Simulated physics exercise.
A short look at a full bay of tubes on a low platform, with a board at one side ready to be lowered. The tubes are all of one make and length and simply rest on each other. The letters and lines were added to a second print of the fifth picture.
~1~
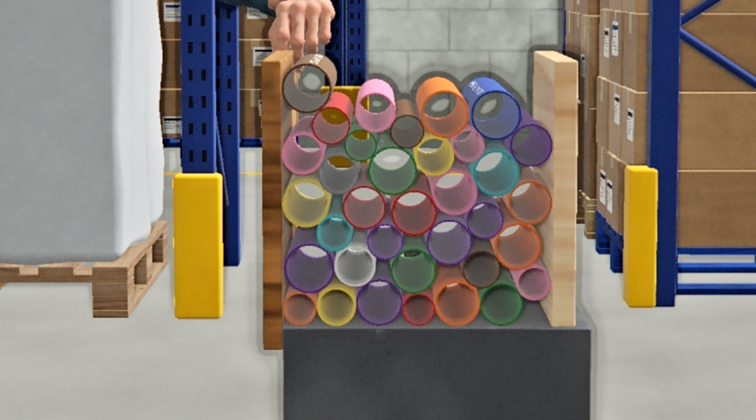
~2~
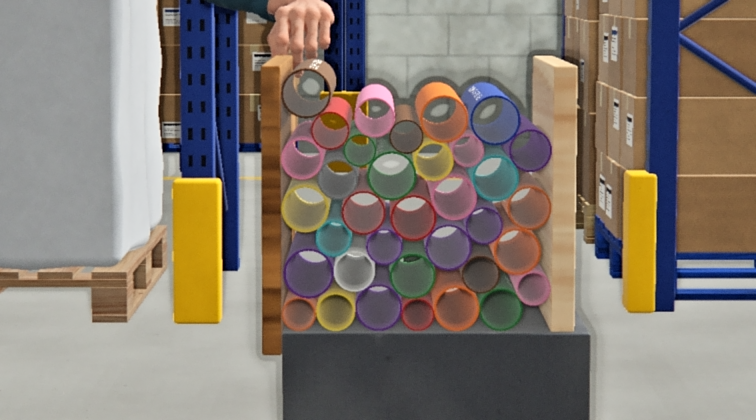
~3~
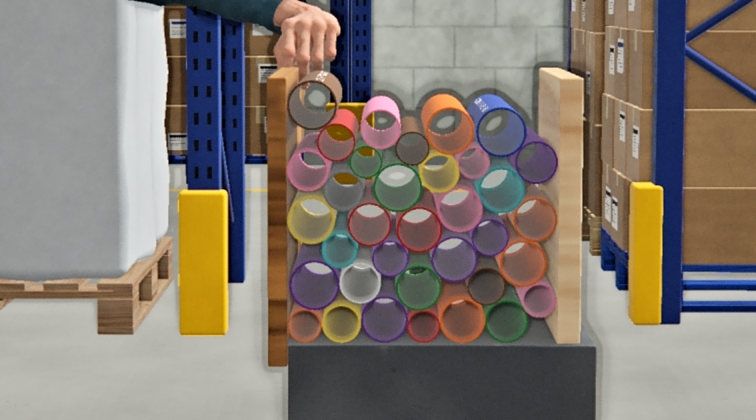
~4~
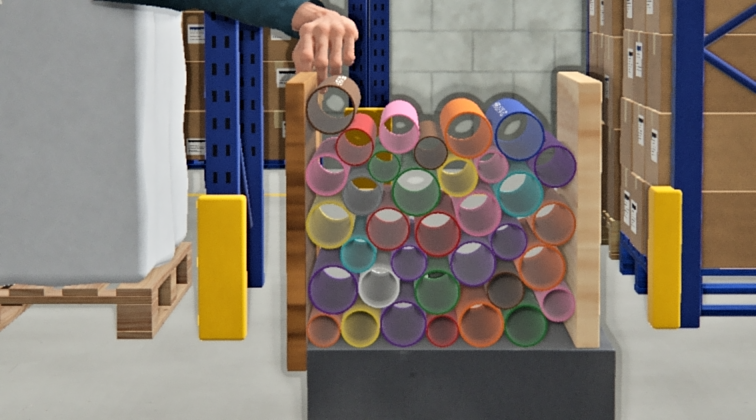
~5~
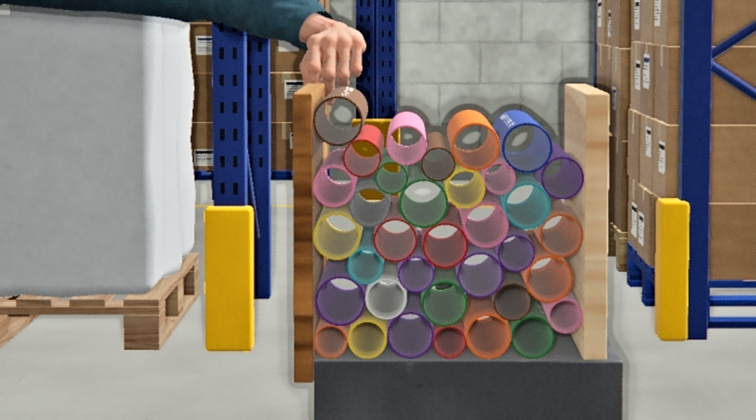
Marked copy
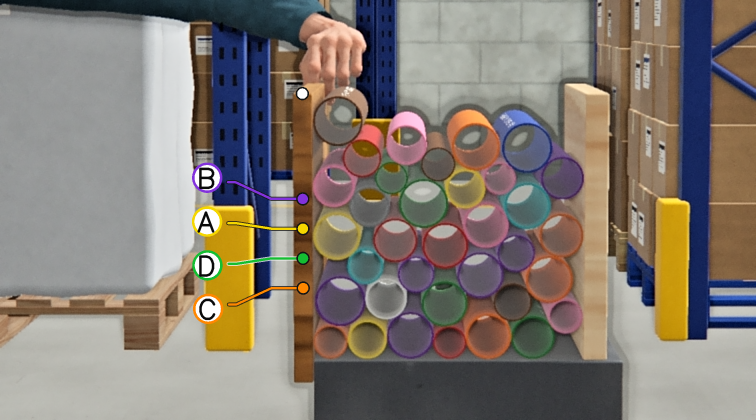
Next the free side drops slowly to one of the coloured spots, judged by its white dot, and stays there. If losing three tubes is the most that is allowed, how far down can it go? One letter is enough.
Mark D is as low as it can go.
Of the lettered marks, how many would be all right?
The number is three.
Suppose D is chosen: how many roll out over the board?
With D, three.
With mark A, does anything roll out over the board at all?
Yes.
On the marked copy, A at (303, 229); B at (303, 199); C at (304, 288); D at (303, 258); the white dot at (303, 93).
With D. Early on, top of the board (313, 167).
Further on, top of the board (313, 249).
At the end, top of the board (313, 257), three out over the board.
As for the rest, A three out over the board; B one out over the board; C more than three out over the board.
